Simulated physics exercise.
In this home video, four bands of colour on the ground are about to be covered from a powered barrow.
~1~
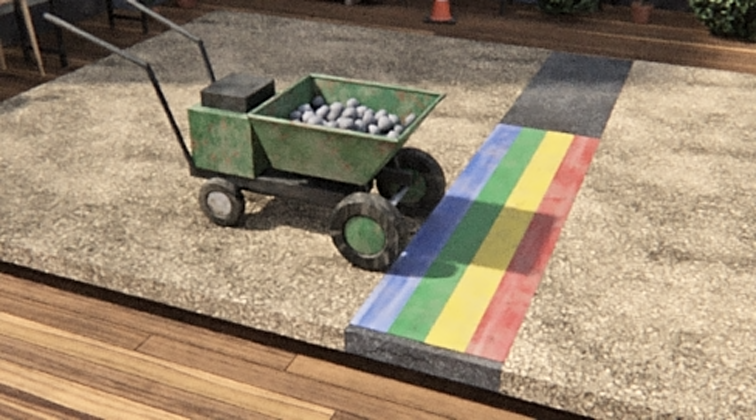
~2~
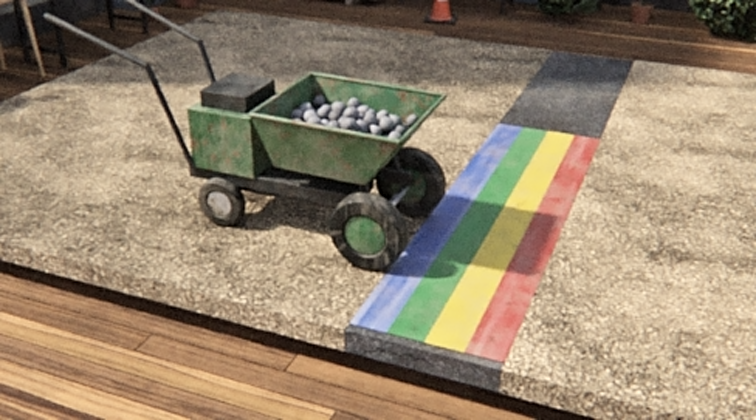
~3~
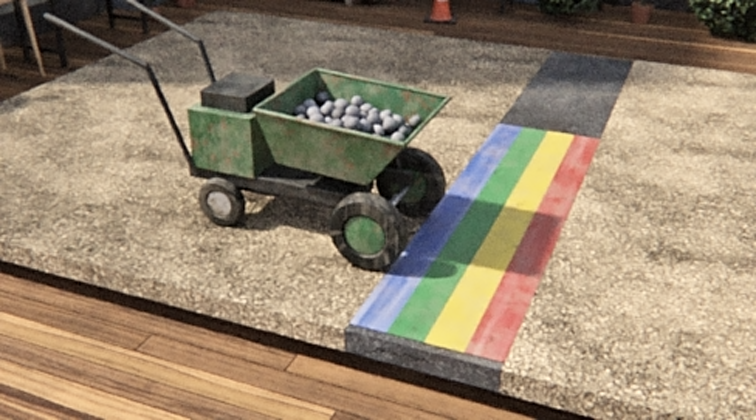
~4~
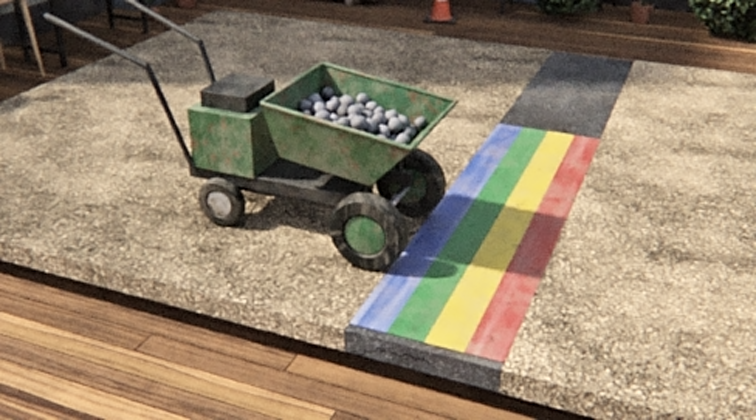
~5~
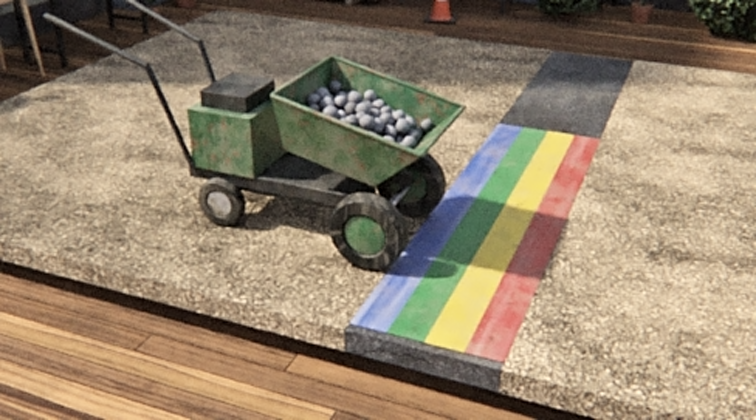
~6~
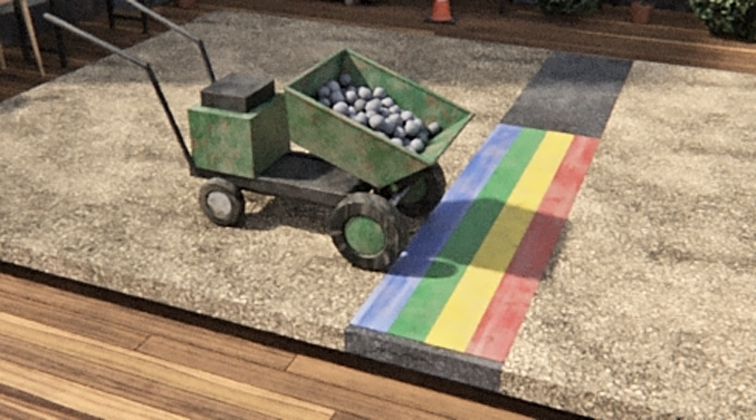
The clip opens on a green powered barrow heaped with round grey cobbles, its skip level beside blue, green, yellow and red strips on the ground. The barrow stays in place while the skip tilts slowly at first, then clearly, its front lip lowering toward the right with the cobbles still inside.
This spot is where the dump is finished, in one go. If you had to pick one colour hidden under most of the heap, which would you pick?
I would pick red.
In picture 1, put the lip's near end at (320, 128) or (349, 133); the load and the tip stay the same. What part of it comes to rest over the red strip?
The first gives close to 0 per cent and the second 20 per cent.
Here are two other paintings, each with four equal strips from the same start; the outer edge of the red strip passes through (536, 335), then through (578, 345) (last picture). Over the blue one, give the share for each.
The first gives around 0 per cent, the second around 0 per cent.
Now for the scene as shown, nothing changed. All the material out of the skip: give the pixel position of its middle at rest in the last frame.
Centre at rest, last view: Approx. (531, 263).
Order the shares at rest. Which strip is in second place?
The strip in second place is the strip in yellow.
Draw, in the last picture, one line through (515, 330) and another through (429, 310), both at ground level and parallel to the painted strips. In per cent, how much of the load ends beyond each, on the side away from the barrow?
In order, some 30 % then some 80 %.
Soon, skip tipped steeply; all in the skip.
A while on, skip tipped right over; most in the skip; a stray few over the yellow strip; a small part over the red strip; a stray few off the paint.
Towards the end, skip tipped right over; about a quarter in the skip; a small part over the yellow strip; about a third over the red strip; about a quarter off the paint.
Finally, skip tipped right over; about a quarter in the skip; none over the blue strip; a stray few over the green strip; a small part over the yellow strip; about a third over the red strip; about a quarter off the paint.
